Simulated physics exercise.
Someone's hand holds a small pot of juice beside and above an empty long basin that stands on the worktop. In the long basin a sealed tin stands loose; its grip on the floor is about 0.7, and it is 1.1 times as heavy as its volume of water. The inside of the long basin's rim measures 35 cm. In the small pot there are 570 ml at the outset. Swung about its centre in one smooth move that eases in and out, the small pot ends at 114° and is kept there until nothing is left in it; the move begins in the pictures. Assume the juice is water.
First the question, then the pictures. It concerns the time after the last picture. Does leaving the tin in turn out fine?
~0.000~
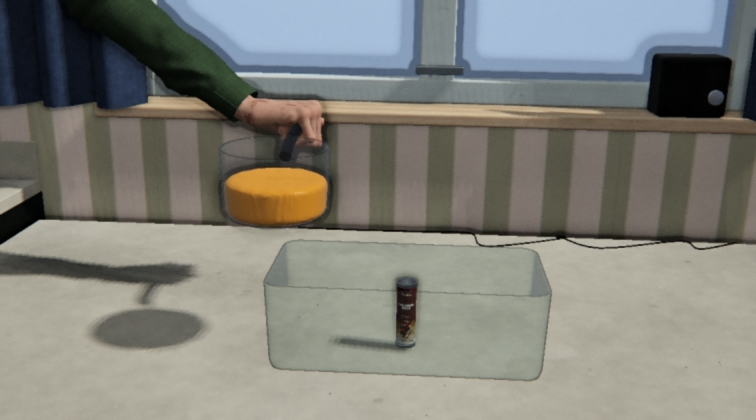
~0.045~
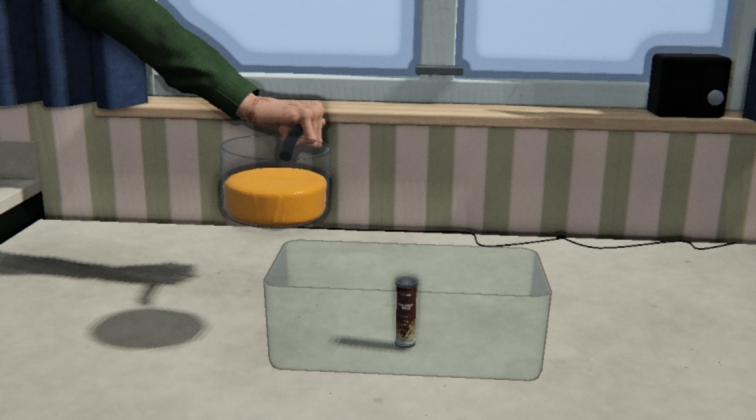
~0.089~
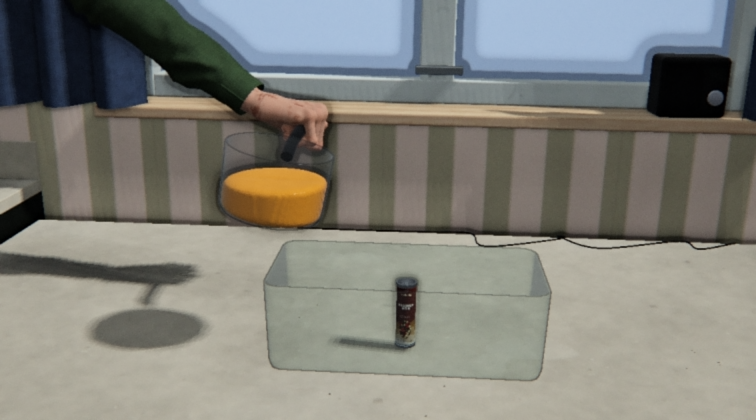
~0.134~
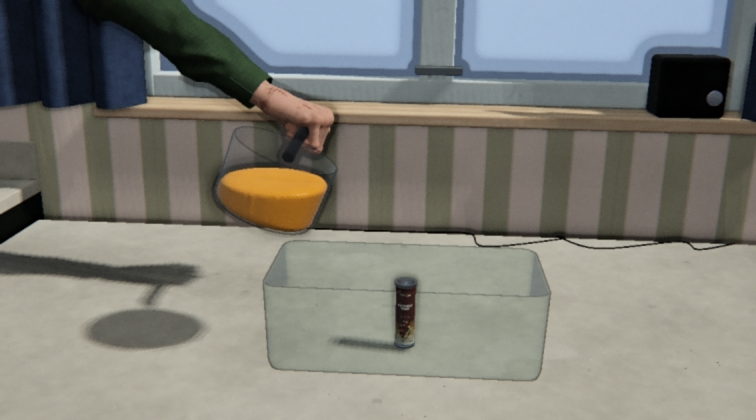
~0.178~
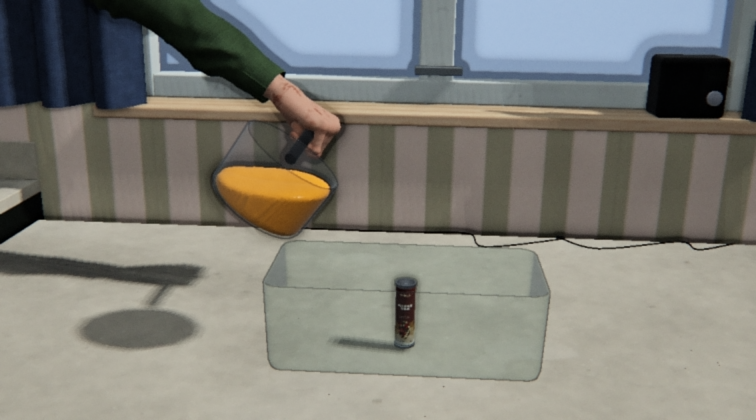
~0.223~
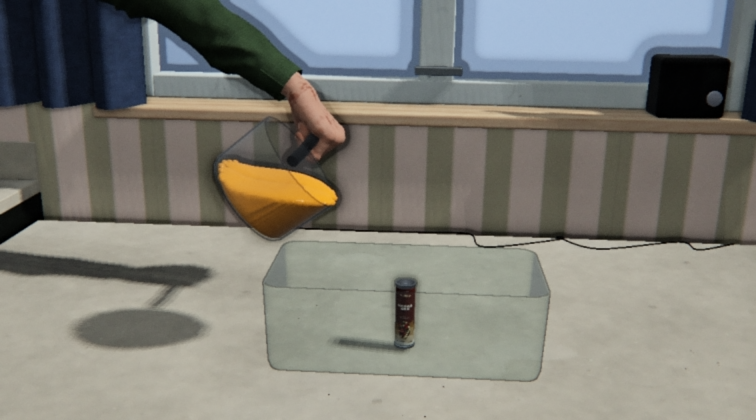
Yes.
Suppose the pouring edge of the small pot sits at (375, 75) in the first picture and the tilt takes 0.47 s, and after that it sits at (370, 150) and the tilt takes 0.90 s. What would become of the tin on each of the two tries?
The tin overturns the first time and overturns the second time.
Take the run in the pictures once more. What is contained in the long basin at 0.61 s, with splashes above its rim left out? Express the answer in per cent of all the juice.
Roughly 90 %.
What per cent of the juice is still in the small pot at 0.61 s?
About 5 percent.
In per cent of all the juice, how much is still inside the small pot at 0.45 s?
About 24 percent.
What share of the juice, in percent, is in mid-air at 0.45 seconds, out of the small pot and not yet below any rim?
Around 26 percent.
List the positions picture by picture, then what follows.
In the first frame, it leans 0°; its right rim is at (329, 150); the juice meets the walls at (227, 178) and (326, 181); the long basin's rim runs from (275, 262) to (543, 273); the tin's top is at (407, 285).
In the second frame, it leans 3°; its right rim is at (330, 153); the juice meets the walls at (227, 178) and (326, 181).
In the third frame, it leans 10°; its right rim is at (333, 160); the juice meets the walls at (226, 178) and (327, 182).
In the fourth frame, it leans 21°; its right rim is at (336, 172); the juice meets the walls at (223, 177) and (328, 184).
In the fifth frame, it leans 36°; its right rim is at (336, 188); the juice meets the walls at (219, 172) and (330, 188).
In the sixth frame, it leans 52°; its right rim is at (332, 204); the juice meets the walls at (221, 161) and (331, 191).
Then, 0.45 s in, the tilt is 113° and 23 per cent is still to pour; the tin stands where it began.
Then, 0.61 s in, the tilt is 114° and 5 per cent is still to pour; the tin stands where it began.
Then, 0.78 s in, the tilt is 114° and 0 per cent is still to pour; the tin stands where it began.
Then, 0.97 s in, the tilt is 114° and 0 per cent is still to pour; the tin stands where it began.
Finally, the tin stands where it began.
